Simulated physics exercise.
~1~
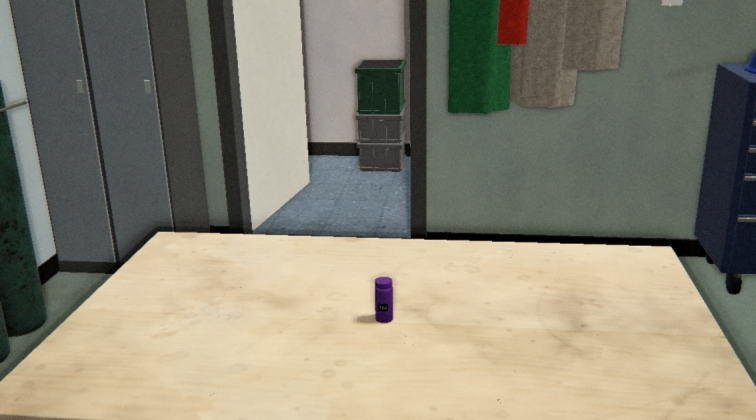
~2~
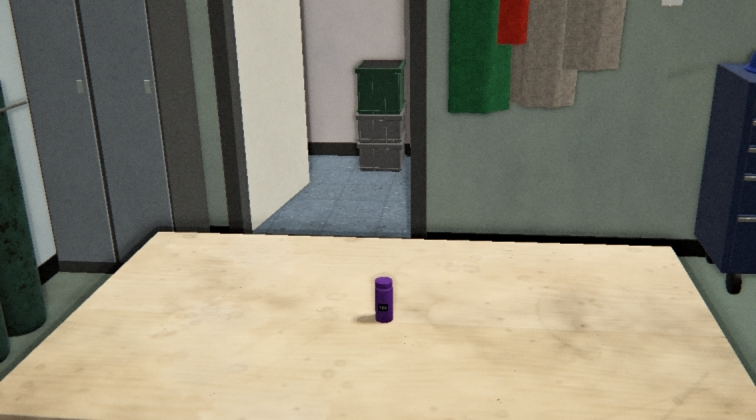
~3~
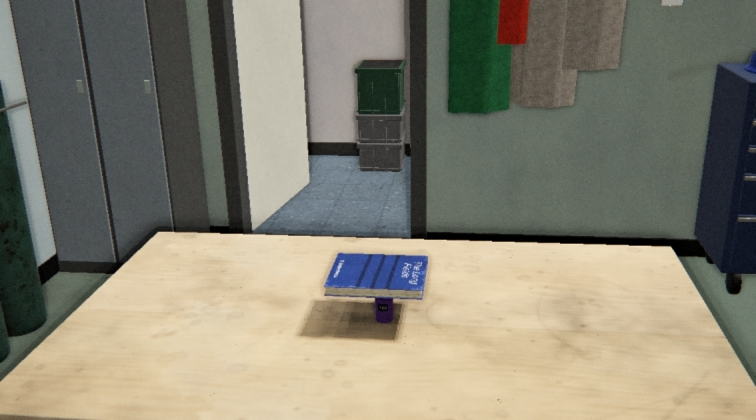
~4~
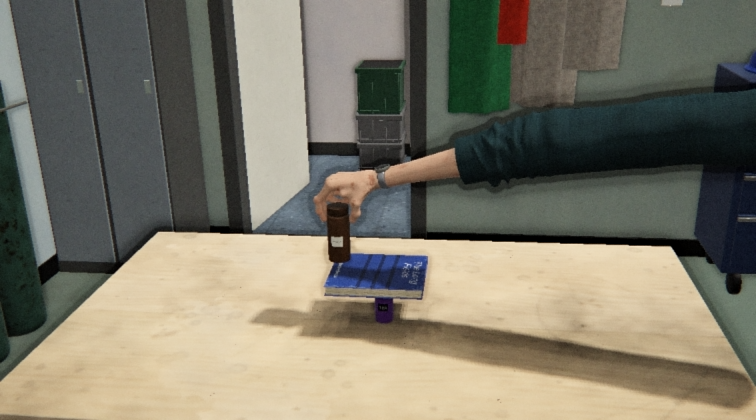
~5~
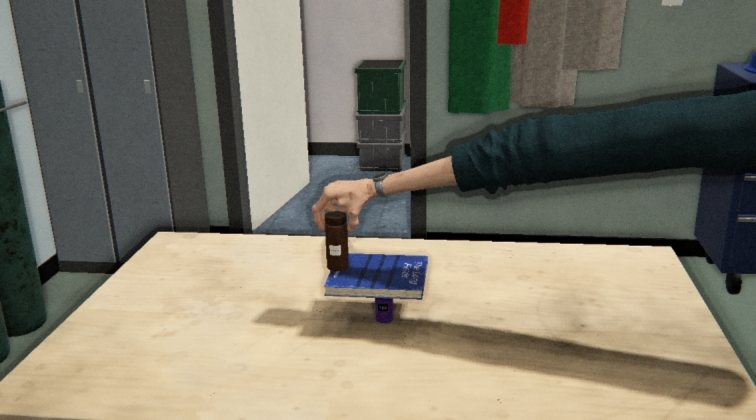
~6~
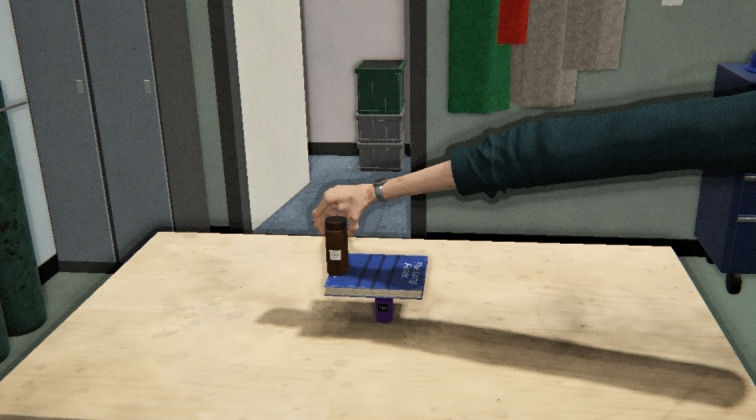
A blue book appearing atop a small purple bottle on a wooden table, then a hand lowering a brown shaker onto its left side.
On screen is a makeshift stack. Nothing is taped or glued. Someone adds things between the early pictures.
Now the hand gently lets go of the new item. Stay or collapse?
The stack is going to be upset.
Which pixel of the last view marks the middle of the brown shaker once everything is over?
End position: Approximately (293, 309).
Then, 0.40 s later than the last frame, brown shaker now fallen; blue book tilted by 46°.
Then, 0.50 s later than the last frame, blue book tilted by 50°; purple shaker tilted by 3°.
Then, 0.60 s later than the last frame, blue book now fallen; purple shaker tilted by 51°.
When it is over, fallen, blue book and brown shaker; lying over in the stack, purple shaker. End places, in pixels of the last picture, brown shaker near (293, 308). The stack comes apart.
